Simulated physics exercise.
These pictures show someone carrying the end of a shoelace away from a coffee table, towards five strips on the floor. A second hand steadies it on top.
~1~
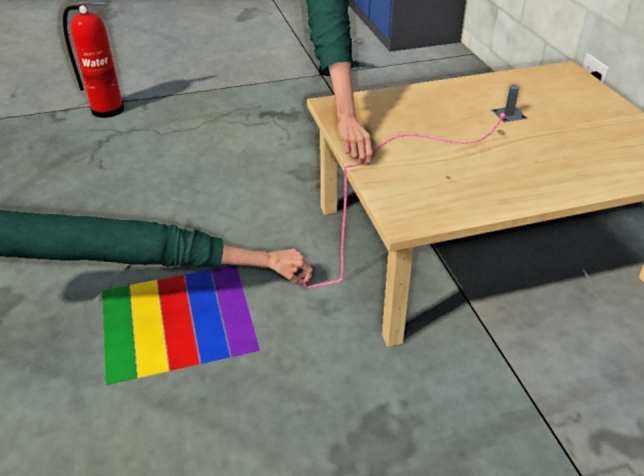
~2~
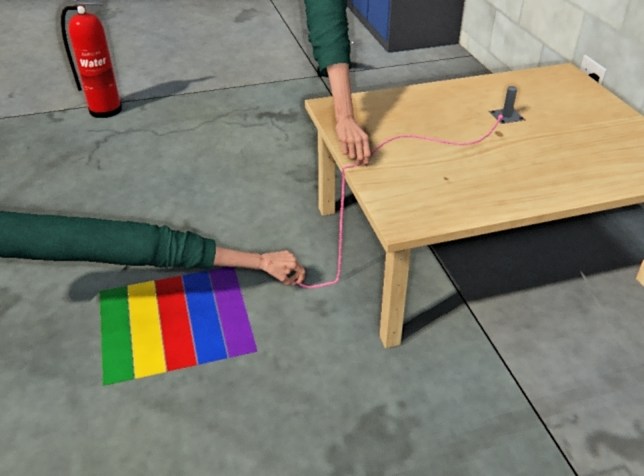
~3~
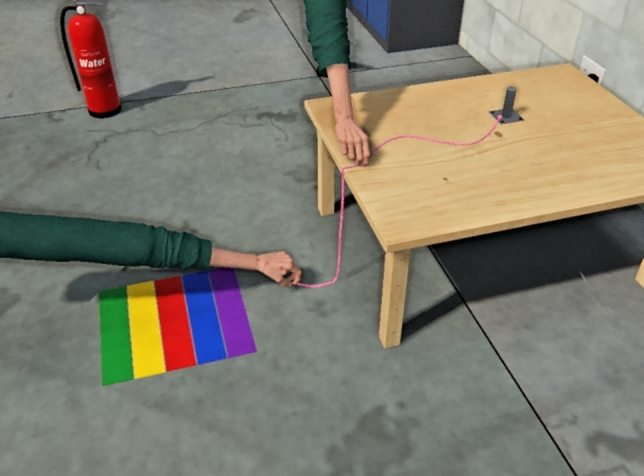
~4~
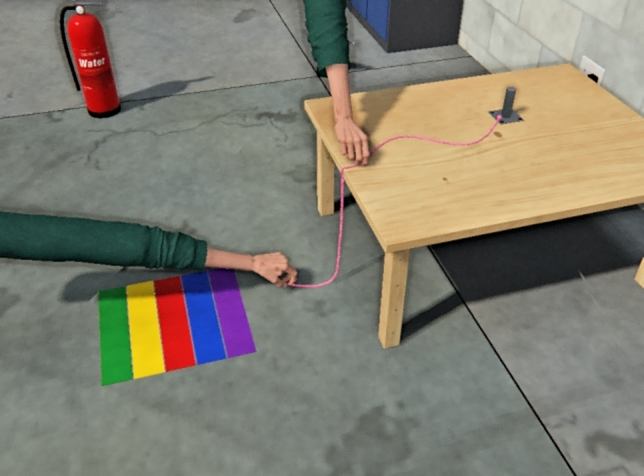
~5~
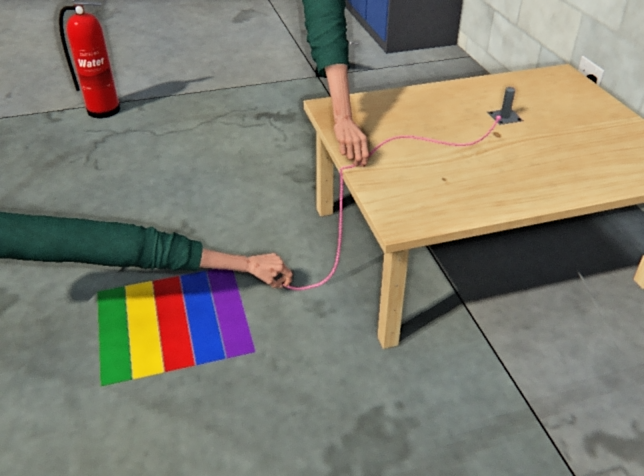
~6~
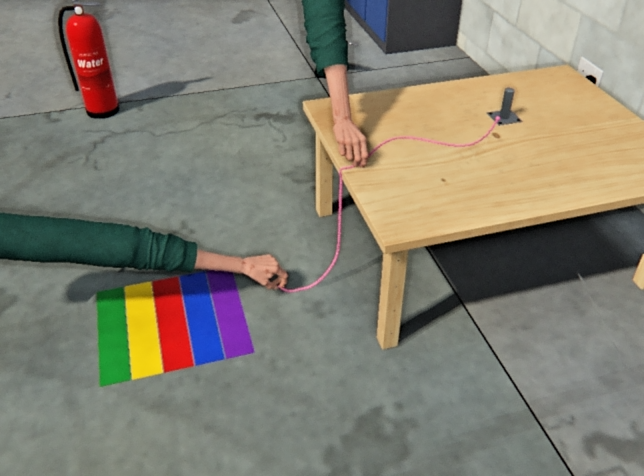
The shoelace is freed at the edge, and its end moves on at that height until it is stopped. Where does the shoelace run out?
Over red.
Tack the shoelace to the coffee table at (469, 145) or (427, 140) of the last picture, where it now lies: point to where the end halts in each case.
About (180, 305) and (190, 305).
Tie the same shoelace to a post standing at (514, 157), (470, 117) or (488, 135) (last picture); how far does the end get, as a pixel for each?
The places are (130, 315), (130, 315) and (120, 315).
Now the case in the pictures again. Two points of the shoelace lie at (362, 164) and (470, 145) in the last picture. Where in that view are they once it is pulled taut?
At (328, 174), then (445, 133).
A little later, end near (224, 297); over purple.
Next, end near (187, 304); over blue.
When it is tight, end near (165, 309); over red. The end stops over the red strip.
